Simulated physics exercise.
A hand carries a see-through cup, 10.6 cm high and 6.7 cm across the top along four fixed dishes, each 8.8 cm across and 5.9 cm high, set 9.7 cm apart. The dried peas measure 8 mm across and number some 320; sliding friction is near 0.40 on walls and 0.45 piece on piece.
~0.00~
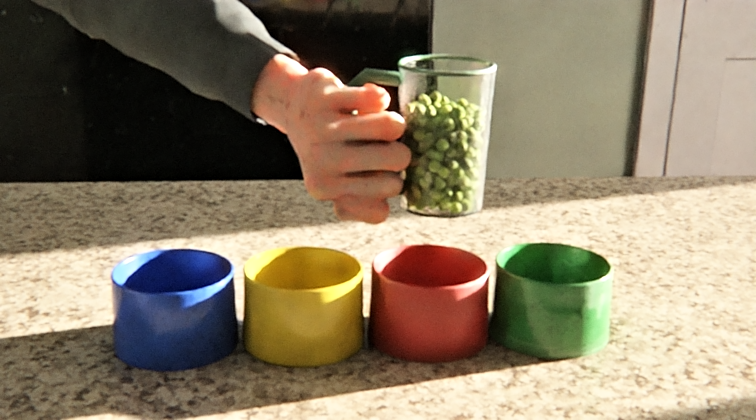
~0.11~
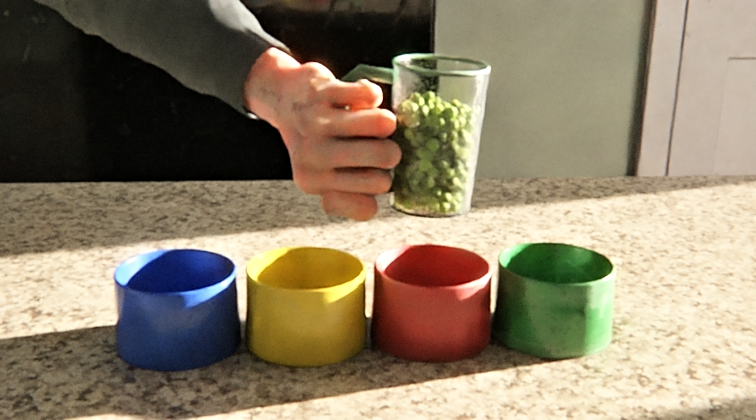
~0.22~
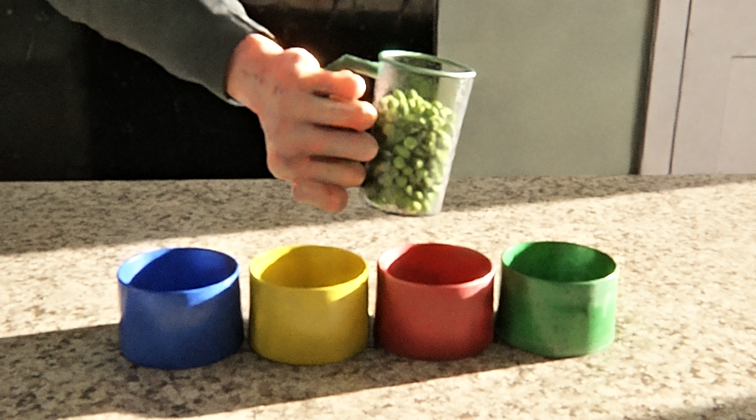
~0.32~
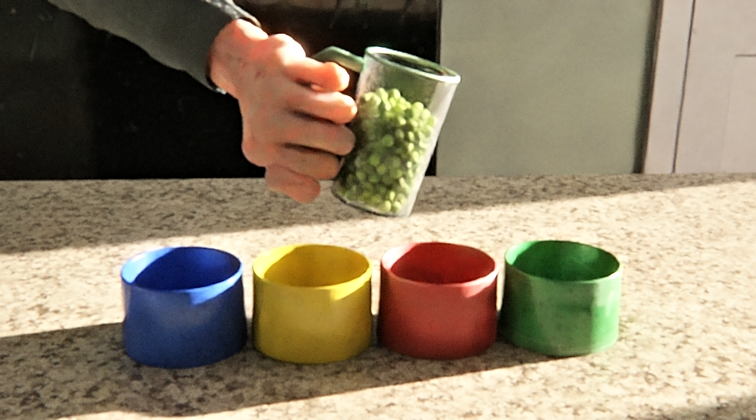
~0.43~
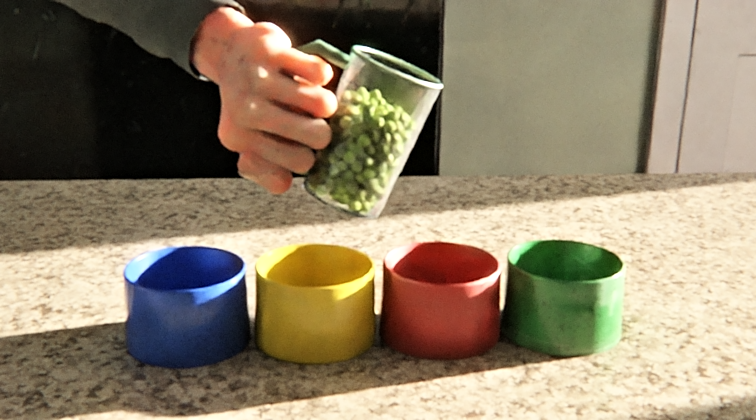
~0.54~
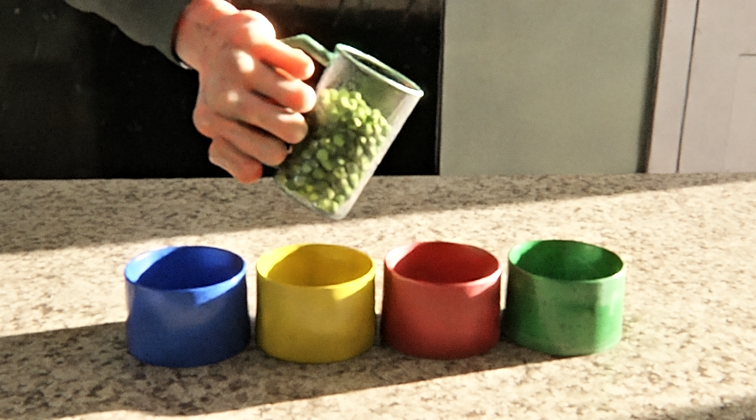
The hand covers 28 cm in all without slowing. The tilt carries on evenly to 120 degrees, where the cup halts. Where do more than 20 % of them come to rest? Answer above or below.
Red dish: Below; blue dish: Above; green dish: Below; yellow dish: Below; on the counter: Below.
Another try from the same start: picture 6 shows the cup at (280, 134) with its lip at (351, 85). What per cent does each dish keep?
Red 0; blue 100; green 0; yellow 0.
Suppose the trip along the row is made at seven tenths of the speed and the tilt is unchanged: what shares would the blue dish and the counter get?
Then: Blue 80, counter 10.
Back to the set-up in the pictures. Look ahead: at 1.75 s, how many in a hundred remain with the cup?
About 100 per cent.
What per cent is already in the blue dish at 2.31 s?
About 90 per cent by then.
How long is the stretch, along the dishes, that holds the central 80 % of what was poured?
Roughly 5 cm.
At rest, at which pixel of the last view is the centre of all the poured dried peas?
At about (191, 308).
After 1.27 s, tilt 71 degrees; cup holds 100 %.
Then, at 1.75 s, tilt 99 degrees; cup holds 100 %.
After 2.31 s, tilt 120 degrees; cup holds 10 %, blue 90 %.
At rest (2.9 s), red 0 %, blue 100 %, green 0 %, yellow 0 %, counter 0 %.
